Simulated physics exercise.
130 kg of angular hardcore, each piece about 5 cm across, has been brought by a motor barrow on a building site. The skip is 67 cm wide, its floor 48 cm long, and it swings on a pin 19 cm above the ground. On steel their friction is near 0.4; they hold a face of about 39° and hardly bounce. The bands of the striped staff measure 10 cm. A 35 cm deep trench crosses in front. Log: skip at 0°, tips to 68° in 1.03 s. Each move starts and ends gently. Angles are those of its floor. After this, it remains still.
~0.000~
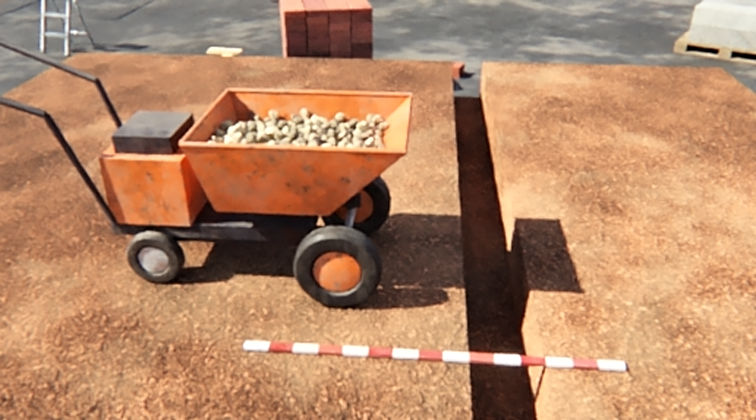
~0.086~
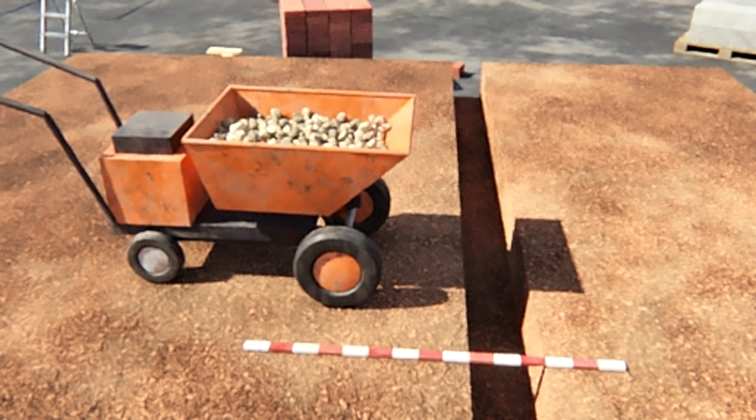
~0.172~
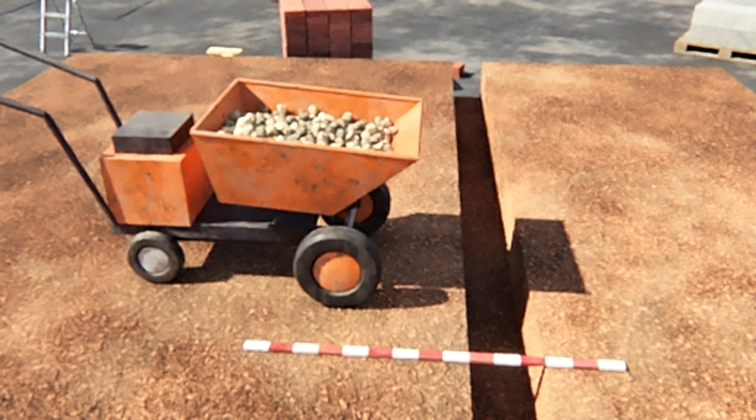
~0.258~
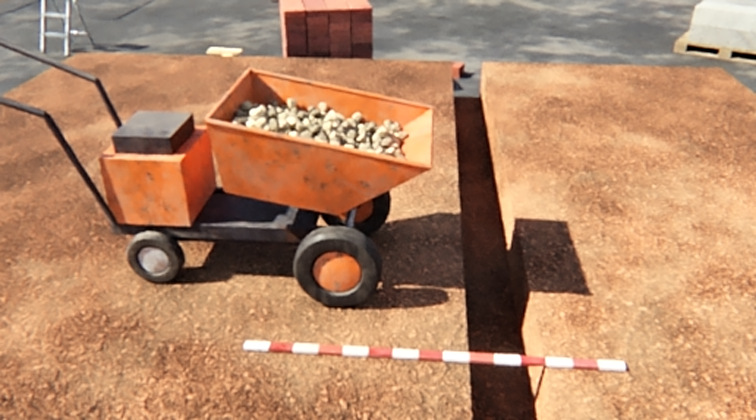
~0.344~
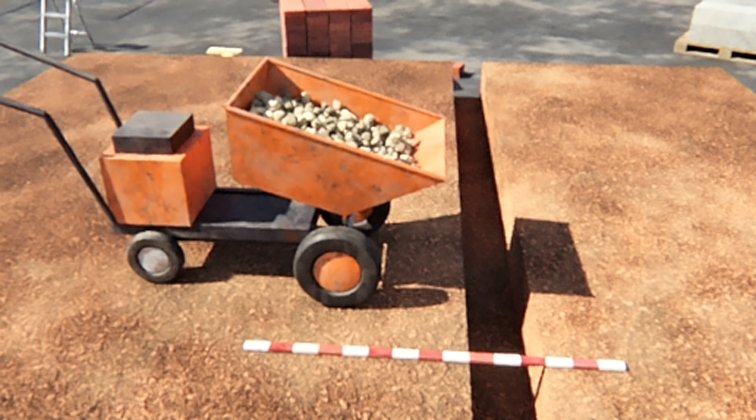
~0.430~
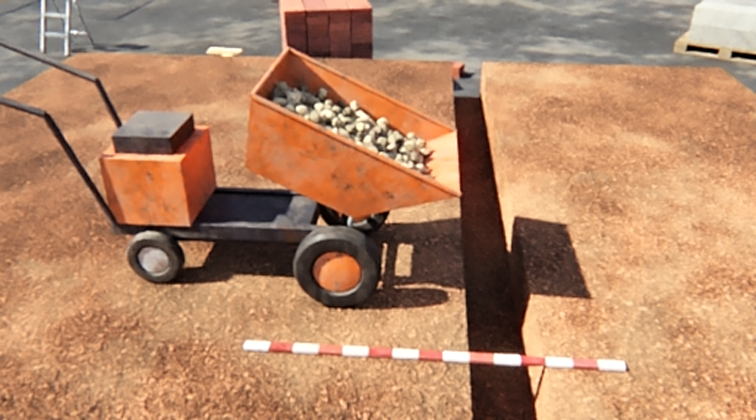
An orange skip full of pale stones on a small motor barrow stands on brown ground at a building site, seen from slightly above and to one side. Black handles rise at the left, a dark trench and a red-and-white staff lie at the right and front, and red blocks sit behind. The skip starts level, then tilts steadily down to the right, its rear rising, while the camera stays still.
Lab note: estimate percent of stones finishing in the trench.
Approx. 86 %.
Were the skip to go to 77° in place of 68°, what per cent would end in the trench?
Roughly 90 percent.
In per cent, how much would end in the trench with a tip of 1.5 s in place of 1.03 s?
That works out at about 90 in a hundred.
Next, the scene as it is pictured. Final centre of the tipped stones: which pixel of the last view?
Roughly (499, 312), I'd say.
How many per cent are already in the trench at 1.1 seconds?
At that moment: Approx. 20 %.
After 0.8 s the floor is at 57°; 100 % in the skip; the foremost stones are at (472, 232).
After 1.1 s the floor is at 68°; 80 % in the skip, 19 % in the trench, 1 % past the trench; the foremost stones are at (538, 263).
After 1.5 s the floor is at 68°; 39 % in the skip, 47 % in the trench, 14 % past the trench; the foremost stones are at (628, 268).
After 3.4 s the floor is at 68°; 0 % in the skip, 86 % in the trench, 14 % past the trench; the foremost stones are at (674, 275).
